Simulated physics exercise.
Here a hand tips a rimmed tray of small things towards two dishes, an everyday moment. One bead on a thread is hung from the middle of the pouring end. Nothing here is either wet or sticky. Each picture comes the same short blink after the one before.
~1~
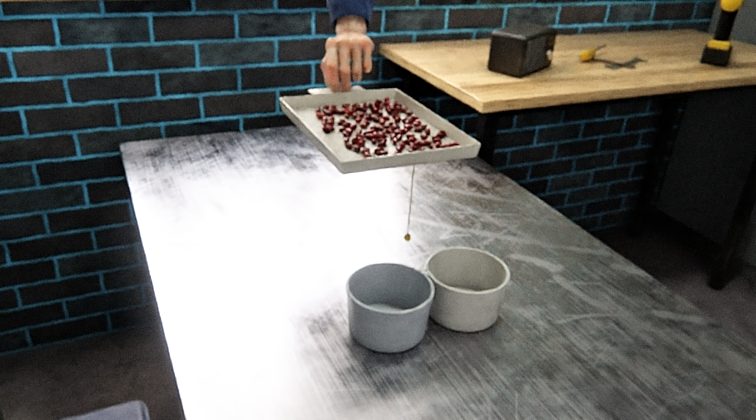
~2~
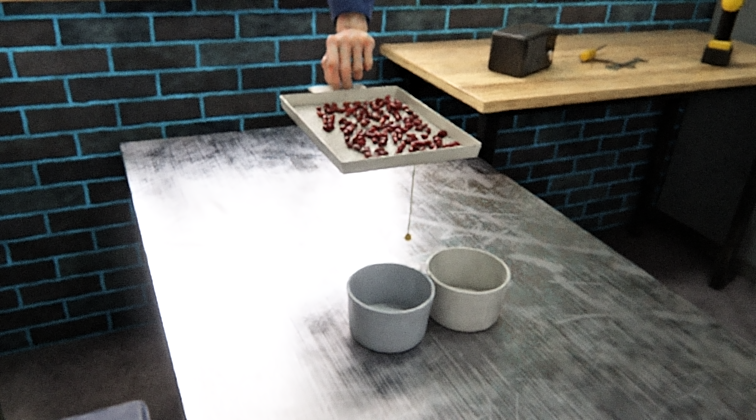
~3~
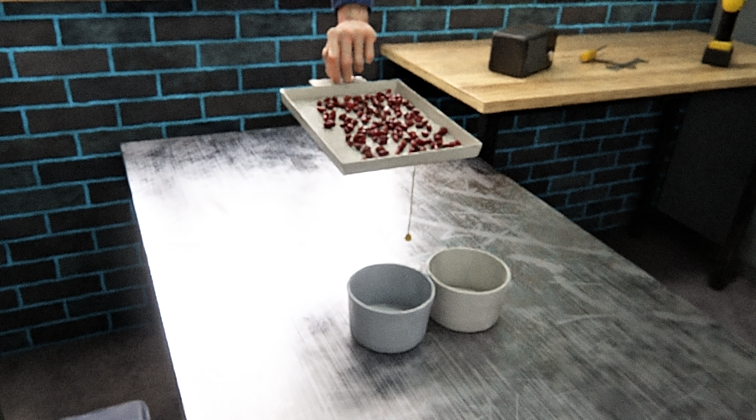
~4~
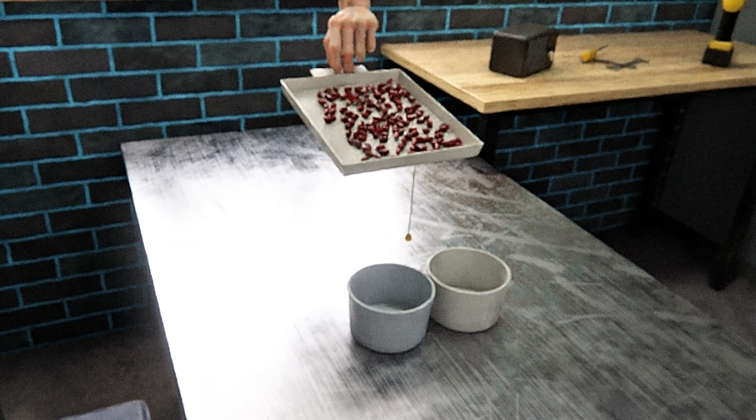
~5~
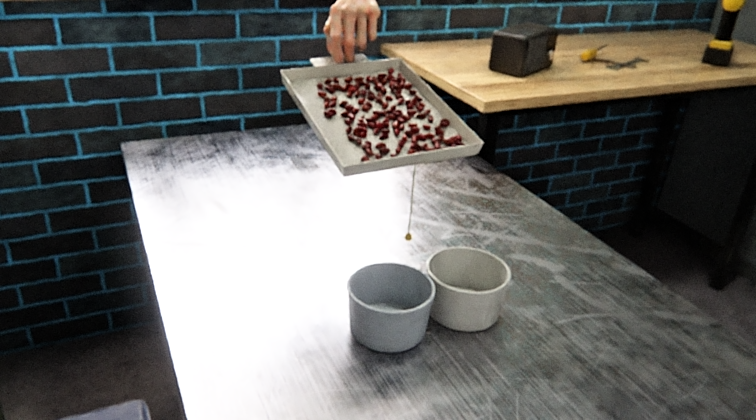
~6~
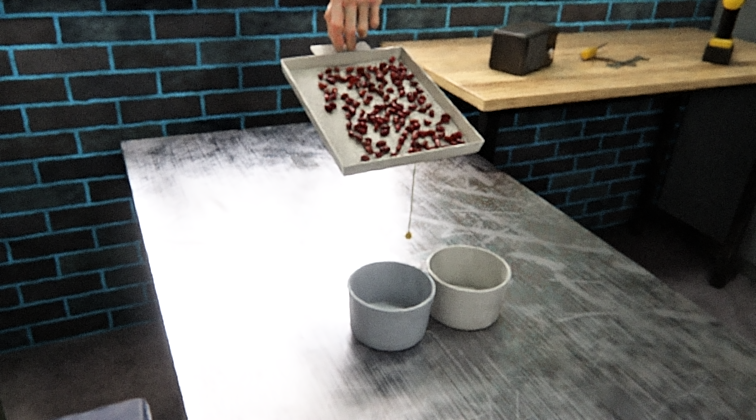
At the start, a hand holds a rimmed tray of dark red beans nearly level above two empty round dishes, one grey and one paler. The hand gradually raises the handle end, tilting the tray towards its near left corner, while the beans stay on it and the hanging bead barely moves.
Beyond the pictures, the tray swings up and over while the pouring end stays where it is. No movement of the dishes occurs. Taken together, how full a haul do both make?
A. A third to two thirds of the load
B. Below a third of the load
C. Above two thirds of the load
The answer is C.
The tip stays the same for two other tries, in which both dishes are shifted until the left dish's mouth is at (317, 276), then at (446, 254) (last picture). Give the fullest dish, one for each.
Going by the two tries in order: The right-placed dish, then the left-placed dish.
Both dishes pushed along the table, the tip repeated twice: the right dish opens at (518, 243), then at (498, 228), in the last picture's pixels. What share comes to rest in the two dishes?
Around 30 and then 0 per cent.
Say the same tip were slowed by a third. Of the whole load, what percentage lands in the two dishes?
Roughly 80 percent.
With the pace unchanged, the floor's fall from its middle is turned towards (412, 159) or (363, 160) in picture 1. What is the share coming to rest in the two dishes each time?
First heading 80 %, second heading 20 %.
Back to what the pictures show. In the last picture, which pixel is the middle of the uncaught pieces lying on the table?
Look around (365, 300) in the last picture.
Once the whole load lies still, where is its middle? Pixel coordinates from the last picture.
At about (402, 317), give or take.
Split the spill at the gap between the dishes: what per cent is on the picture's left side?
That would be roughly 90 per cent.
Just after the last frame, tray tipped steeply; almost all on the tray; just a few in the air.
A moment on, tray tipped right over; the larger part on the tray; about a tenth in the left dish; about a tenth in the right dish; just a few outside both.
Further on, tray tipped past a quarter turn; roughly half in the left dish; roughly a third in the right dish; roughly a quarter outside both.
When it is over, tray tipped past a quarter turn; roughly half in the left dish; roughly a third in the right dish; roughly a quarter outside both.
